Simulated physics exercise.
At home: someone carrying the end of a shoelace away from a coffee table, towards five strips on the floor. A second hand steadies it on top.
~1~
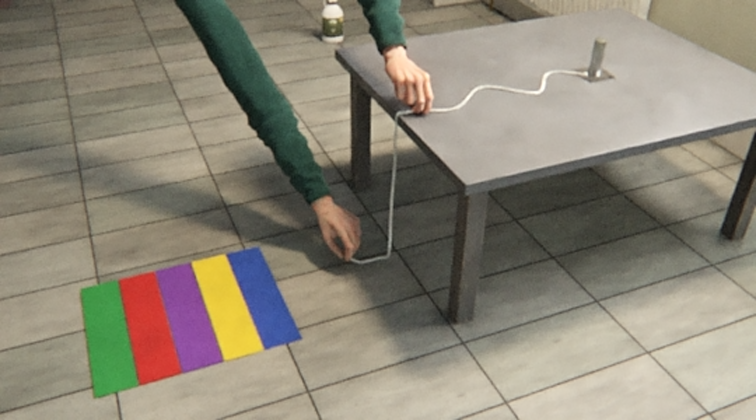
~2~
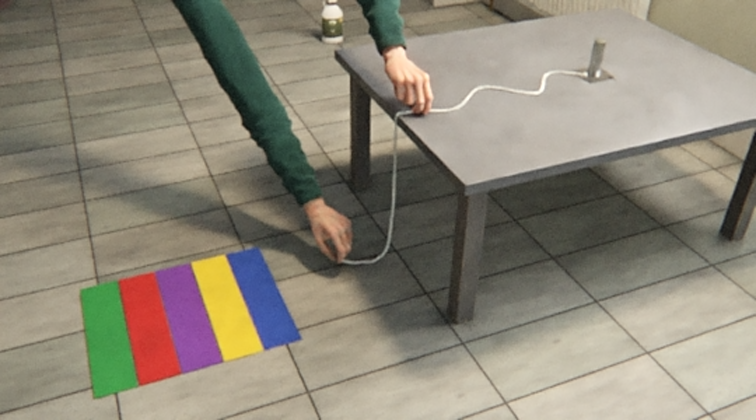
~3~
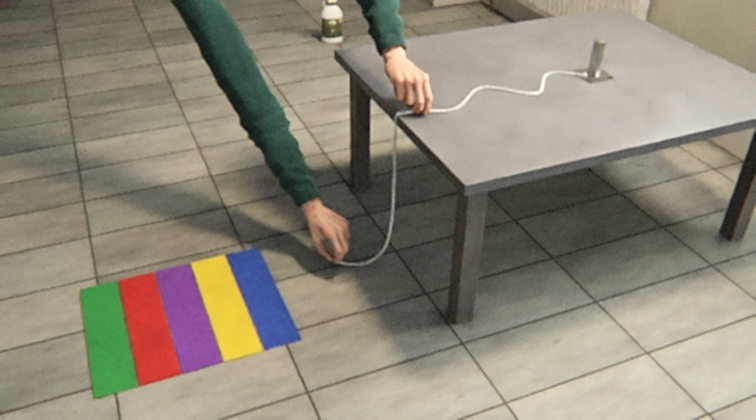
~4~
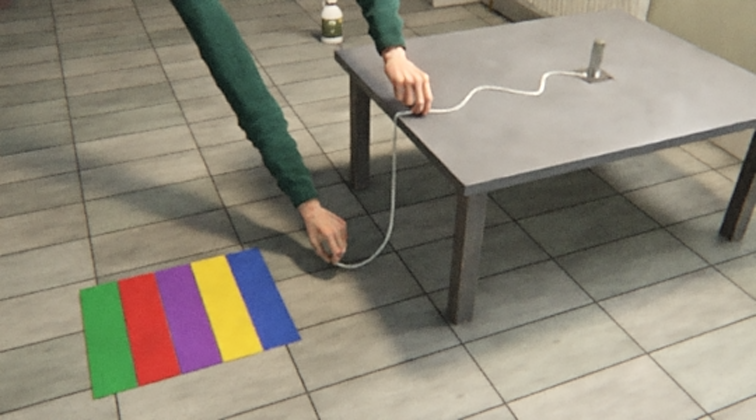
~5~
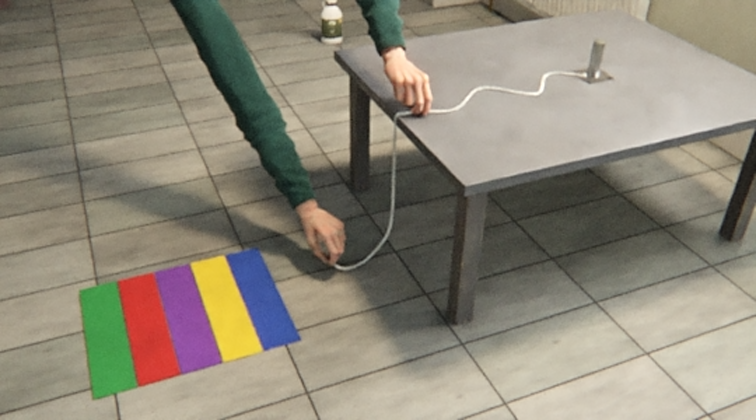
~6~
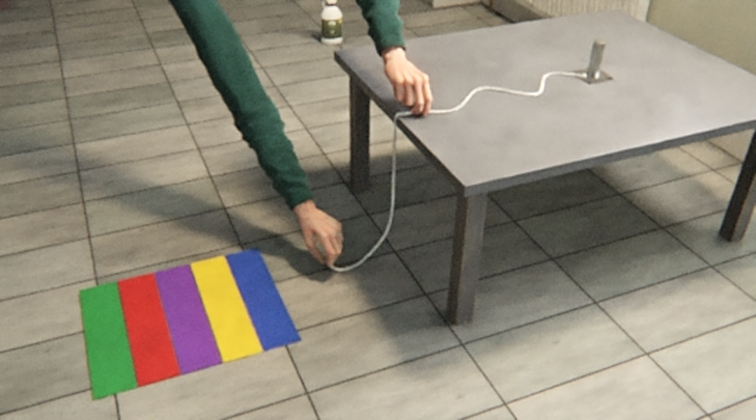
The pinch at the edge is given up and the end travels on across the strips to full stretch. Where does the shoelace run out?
The end stops over the purple strip.
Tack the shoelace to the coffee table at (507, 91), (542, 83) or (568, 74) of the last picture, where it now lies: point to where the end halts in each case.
The places are (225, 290), (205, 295) and (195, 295).
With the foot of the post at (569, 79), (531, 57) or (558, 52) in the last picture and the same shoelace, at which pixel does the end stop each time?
Try by try, around (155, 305), (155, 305) and (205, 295).
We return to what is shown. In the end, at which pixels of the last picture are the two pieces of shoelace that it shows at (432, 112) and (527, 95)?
The first at (389, 124), the second at (502, 93).
A little later, end near (258, 279); over blue.
Next, end near (213, 291); over yellow.
When it is tight, end near (187, 297); over purple. It gets as far as the purple strip.
